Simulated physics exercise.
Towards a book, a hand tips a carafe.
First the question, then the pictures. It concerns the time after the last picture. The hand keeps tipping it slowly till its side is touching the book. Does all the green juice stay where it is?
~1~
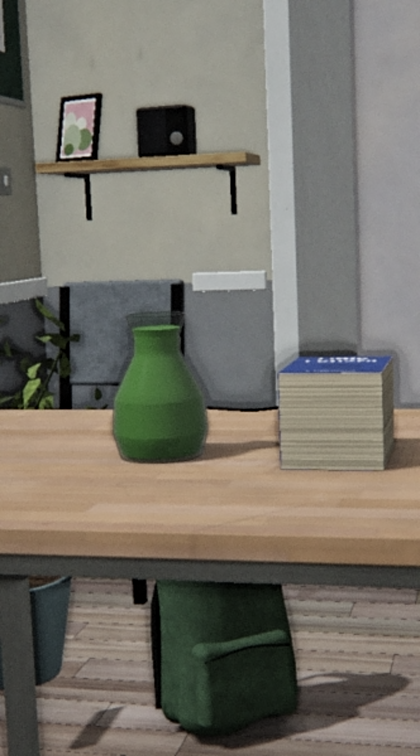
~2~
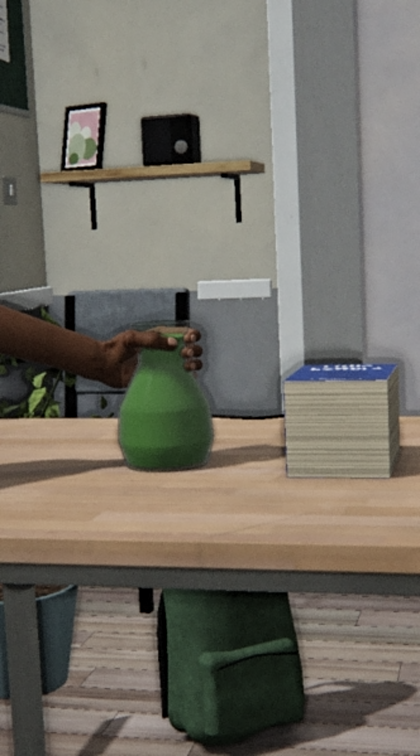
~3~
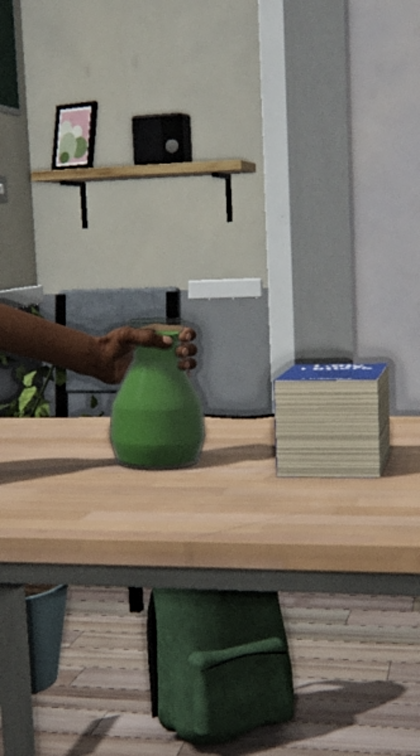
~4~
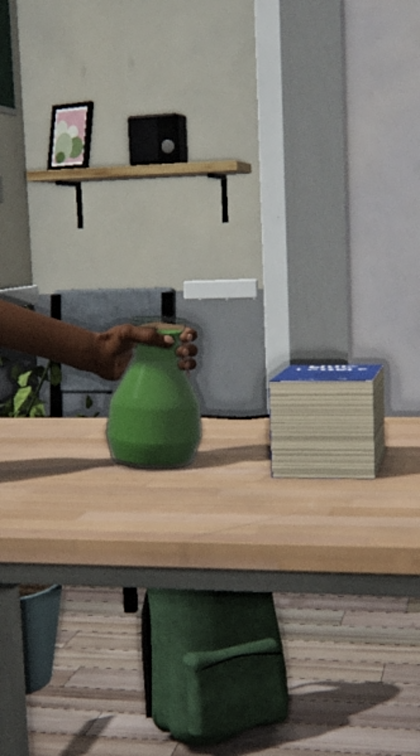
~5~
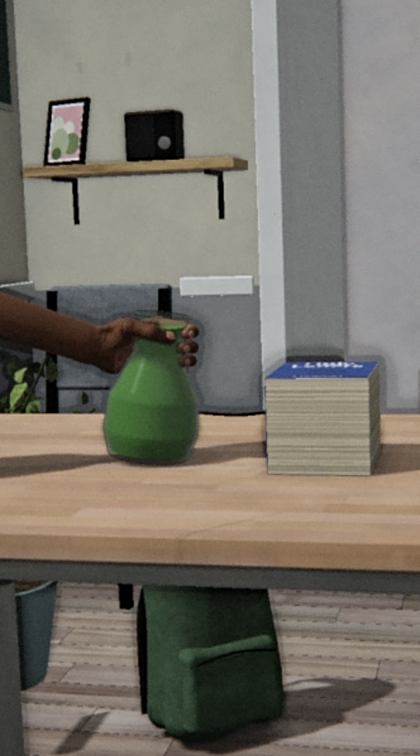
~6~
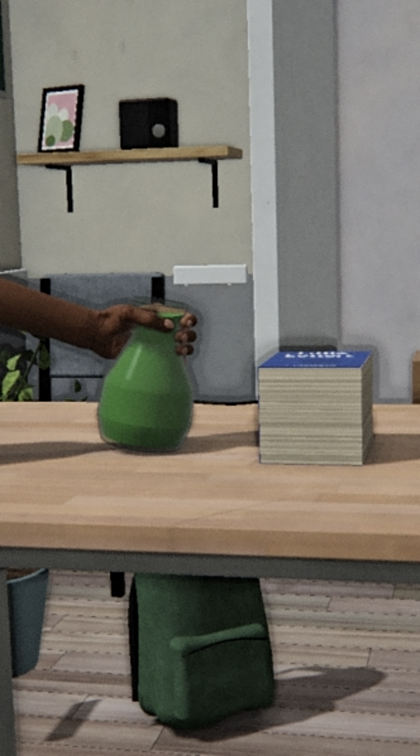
No, some gets out.
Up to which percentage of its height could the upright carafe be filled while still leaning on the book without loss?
It can go up to close to 70 per cent.
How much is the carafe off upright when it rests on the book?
It settles at about 50 degrees from upright.
A moment on, the carafe leans by about 30°; all is still inside.
Further on, the carafe leans by about 45°; a puddle lies under it; nearly all of the green juice is inside.
When it is over, the carafe leans by about 50°, against the book; a puddle lies under it; nearly all of the green juice is inside.
